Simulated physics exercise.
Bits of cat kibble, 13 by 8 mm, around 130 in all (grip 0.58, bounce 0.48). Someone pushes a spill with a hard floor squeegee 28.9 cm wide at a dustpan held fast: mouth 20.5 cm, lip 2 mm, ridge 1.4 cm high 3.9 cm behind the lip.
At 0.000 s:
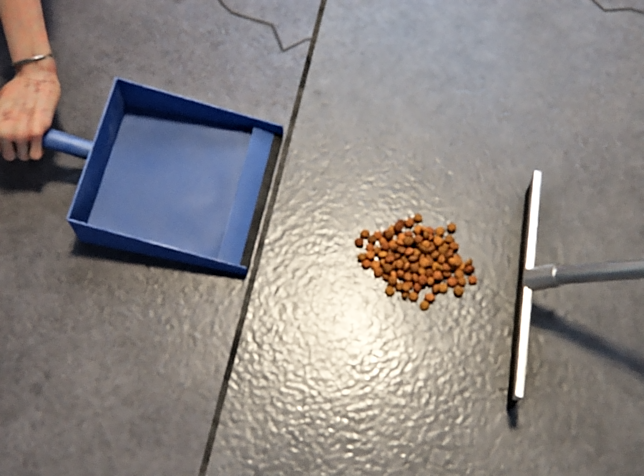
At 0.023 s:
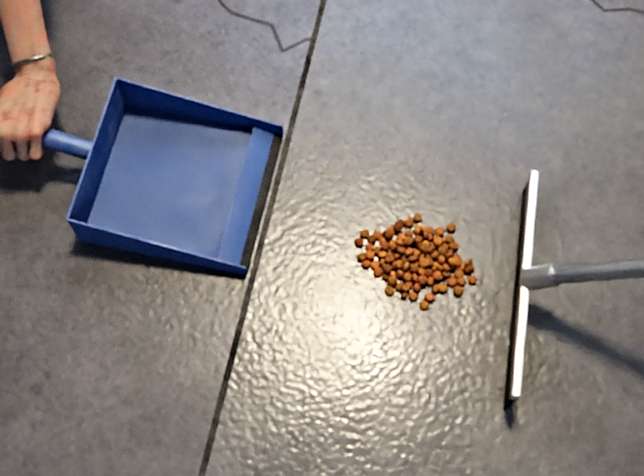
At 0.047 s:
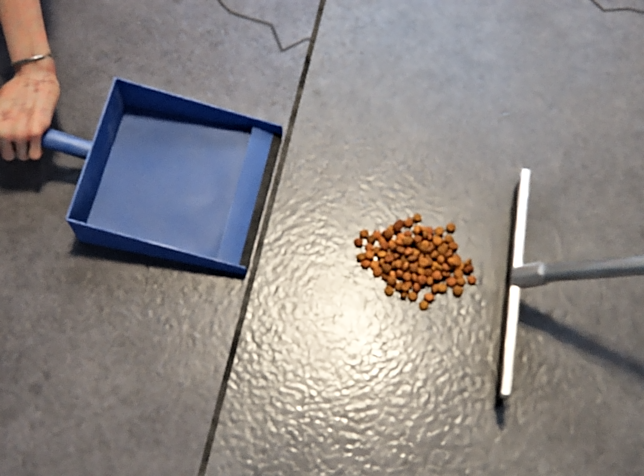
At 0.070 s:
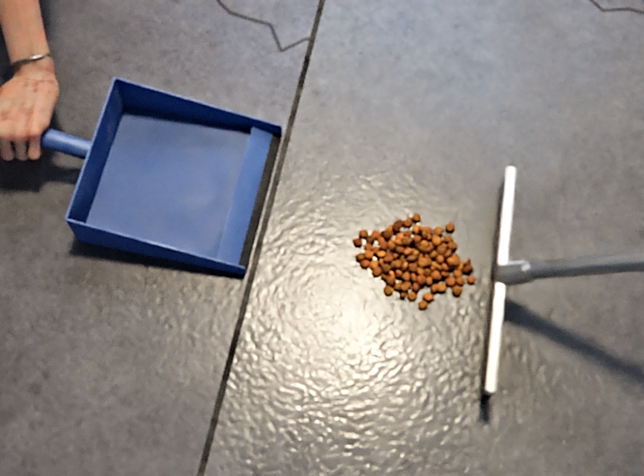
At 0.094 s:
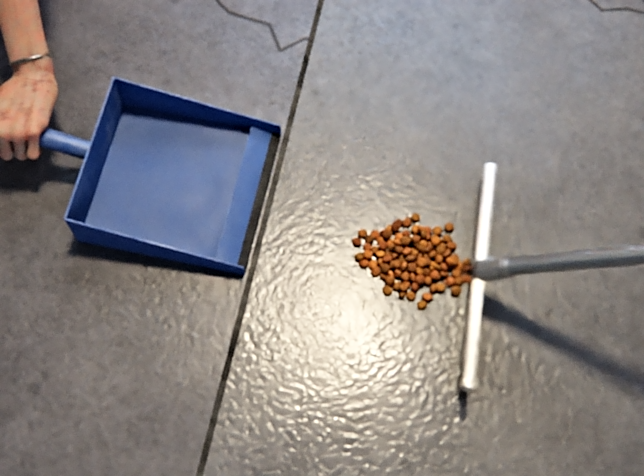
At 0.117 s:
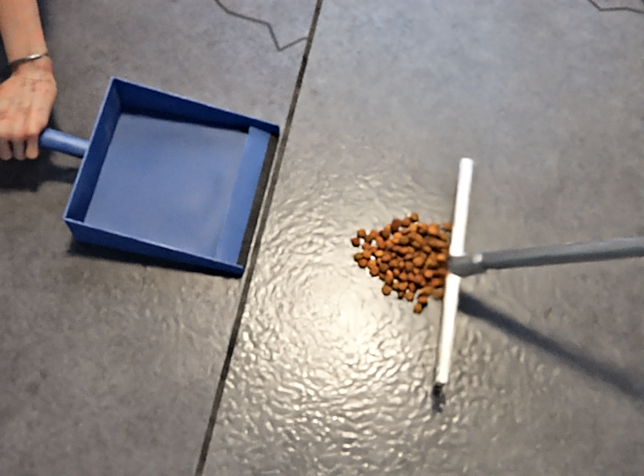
A pale, straight-edged squeegee on a grey pole slides leftward from the right across grey, glossy floor tiles, seen from above, reaches a loose pile of small brown kibble and presses into its right side, bunching the nearest pieces. At left, a hand with a bracelet at the wrist holds a blue dustpan still, its open side facing the pile. A dark seam runs between them, and the view barely shifts.
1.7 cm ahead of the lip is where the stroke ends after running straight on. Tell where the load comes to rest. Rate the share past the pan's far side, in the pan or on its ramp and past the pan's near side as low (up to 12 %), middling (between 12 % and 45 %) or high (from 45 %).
Shares - far side: Low; pan: High; near side: Middling.
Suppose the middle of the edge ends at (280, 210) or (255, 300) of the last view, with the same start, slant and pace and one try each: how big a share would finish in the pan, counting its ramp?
I'd expect around 60 percent, then around 45 percent.
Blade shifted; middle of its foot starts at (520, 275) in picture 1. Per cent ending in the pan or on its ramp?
Around 55 %.
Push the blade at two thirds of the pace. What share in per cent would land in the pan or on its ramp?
Then about 45 per cent.
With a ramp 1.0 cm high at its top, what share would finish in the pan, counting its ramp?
55 %.
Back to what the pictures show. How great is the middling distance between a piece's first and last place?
Around 26 centimetres.
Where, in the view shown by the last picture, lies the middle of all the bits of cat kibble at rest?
Somewhere around (230, 236) in the final frame.
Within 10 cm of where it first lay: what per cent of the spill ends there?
Roughly 0 in a hundred.
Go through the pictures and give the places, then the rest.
Blade from (518, 396) to (536, 178), moved 0.0 cm, 0 of the pieces shifted so far; middle of the pieces at (417, 254); pan at (170, 184), in the first frame.
Blade from (514, 395) to (533, 178), moved 0.3 cm, 0 of the pieces shifted so far; middle of the pieces at (416, 254), in the second frame.
Blade from (505, 394) to (524, 176), moved 1.4 cm, 0 of the pieces shifted so far; middle of the pieces at (416, 254), in the third frame.
Blade from (489, 391) to (510, 174), moved 3.1 cm, 0 of the pieces shifted so far; middle of the pieces at (415, 254), in the fourth frame.
Blade from (467, 386) to (489, 170), moved 5.6 cm, 1 of the pieces shifted so far; middle of the pieces at (414, 254), in the fifth frame.
Blade from (441, 382) to (466, 166), moved 8.4 cm, 50 of the pieces shifted so far; middle of the pieces at (411, 252); pan at (166, 183). The blade's pace is about 1.26 m/s, in the sixth frame.
After 0.22 s, middle of the blade 13 cm from the lip; 0 % over the lip, far side 0 %, near side 10 %.
After 0.29 s, middle of the blade 5 cm from the lip; 0 % over the lip, far side 0 %, near side 20 %.
After 0.50 s, middle of the blade 2 cm from the lip; 55 % over the lip, far side 0 %, near side 20 %.
At rest (1.2 s), far side 0 %, pan 55 %, near side 20 %, in front of the lip or behind the blade 25 %.
